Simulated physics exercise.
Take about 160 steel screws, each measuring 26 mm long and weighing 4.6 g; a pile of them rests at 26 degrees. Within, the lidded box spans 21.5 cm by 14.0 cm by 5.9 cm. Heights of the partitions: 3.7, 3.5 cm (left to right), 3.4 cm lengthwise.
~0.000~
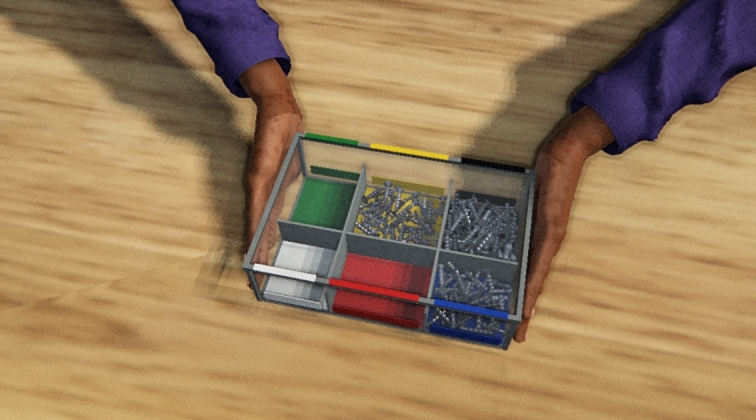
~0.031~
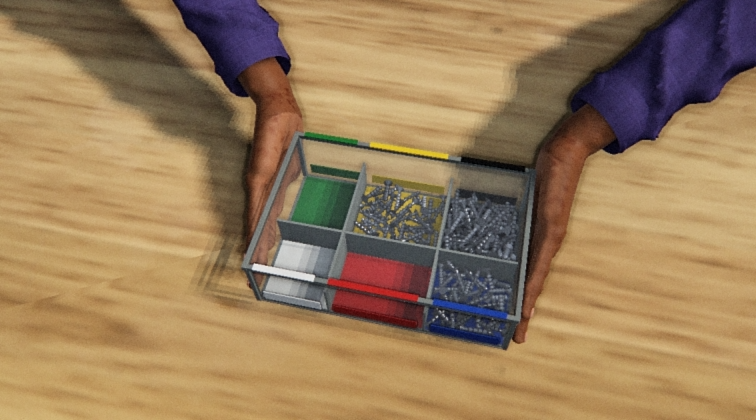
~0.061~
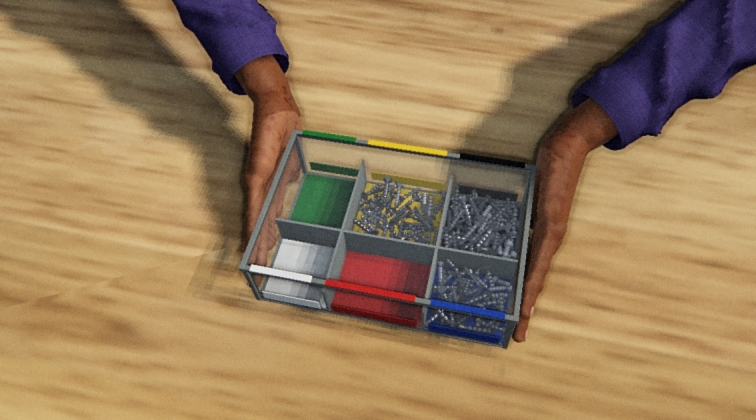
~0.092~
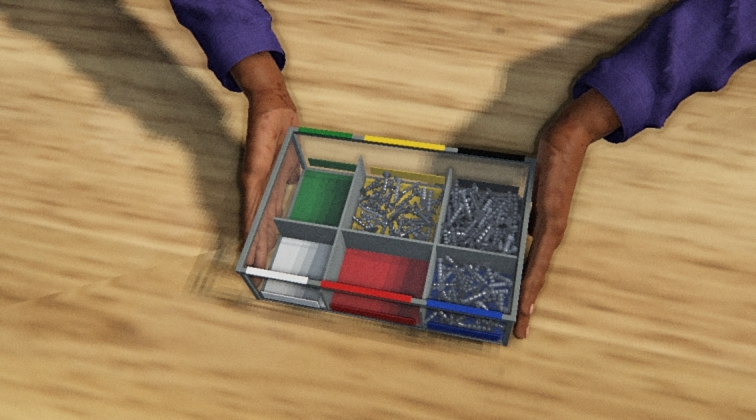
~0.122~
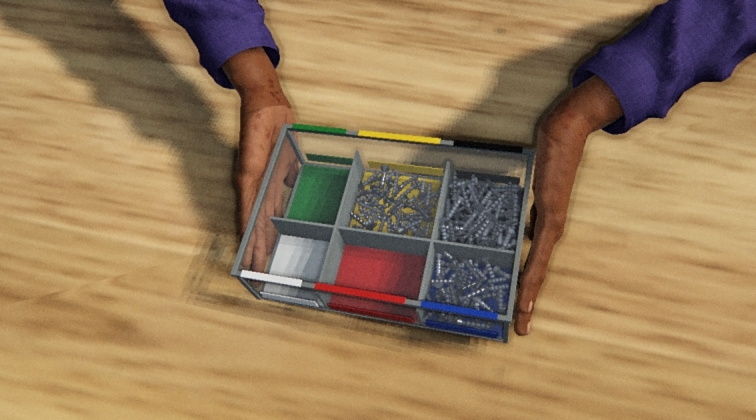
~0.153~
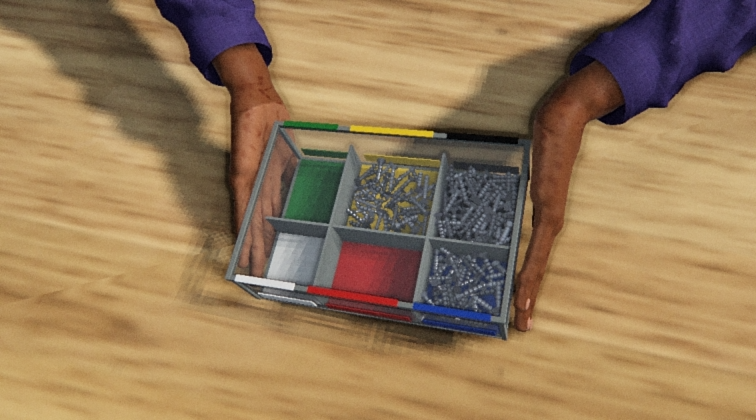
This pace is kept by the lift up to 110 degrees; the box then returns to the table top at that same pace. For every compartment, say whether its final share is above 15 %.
Red: Yes, blue: Yes, green: No, yellow: No, white: Yes, black: No.
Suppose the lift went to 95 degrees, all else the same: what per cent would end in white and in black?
White 30 %, black 10 %.
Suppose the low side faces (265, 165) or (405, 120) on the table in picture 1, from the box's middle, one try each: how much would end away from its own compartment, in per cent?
Approximately 65 percent, then 25 percent.
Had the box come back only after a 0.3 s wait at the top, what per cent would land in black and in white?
Black keeps 5% and white keeps 35%.
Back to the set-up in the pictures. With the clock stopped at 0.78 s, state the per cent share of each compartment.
Red 15; blue 30; green 0; yellow 20; white 5; black 25.
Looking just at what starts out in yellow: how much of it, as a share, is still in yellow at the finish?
Some 10 per cent.
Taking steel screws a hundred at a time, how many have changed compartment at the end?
About 70 %.
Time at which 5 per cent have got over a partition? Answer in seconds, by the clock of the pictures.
Around 0.65 seconds.
Then, at 0.78 s, tilt 110 degrees; red 15 %, blue 30 %, yellow 20 %, white 5 %, black 25 %.
After 1.20 s, tilt 49 degrees; red 30 %, blue 30 %, yellow 5 %, white 35 %, black 5 %.
Then, at 1.70 s, tilt 0 degrees; red 30 %, blue 30 %, yellow 5 %, white 35 %, black 5 %.
At rest (2.1 s), red 30 %, blue 30 %, green 0 %, yellow 5 %, white 35 %, black 5 %.
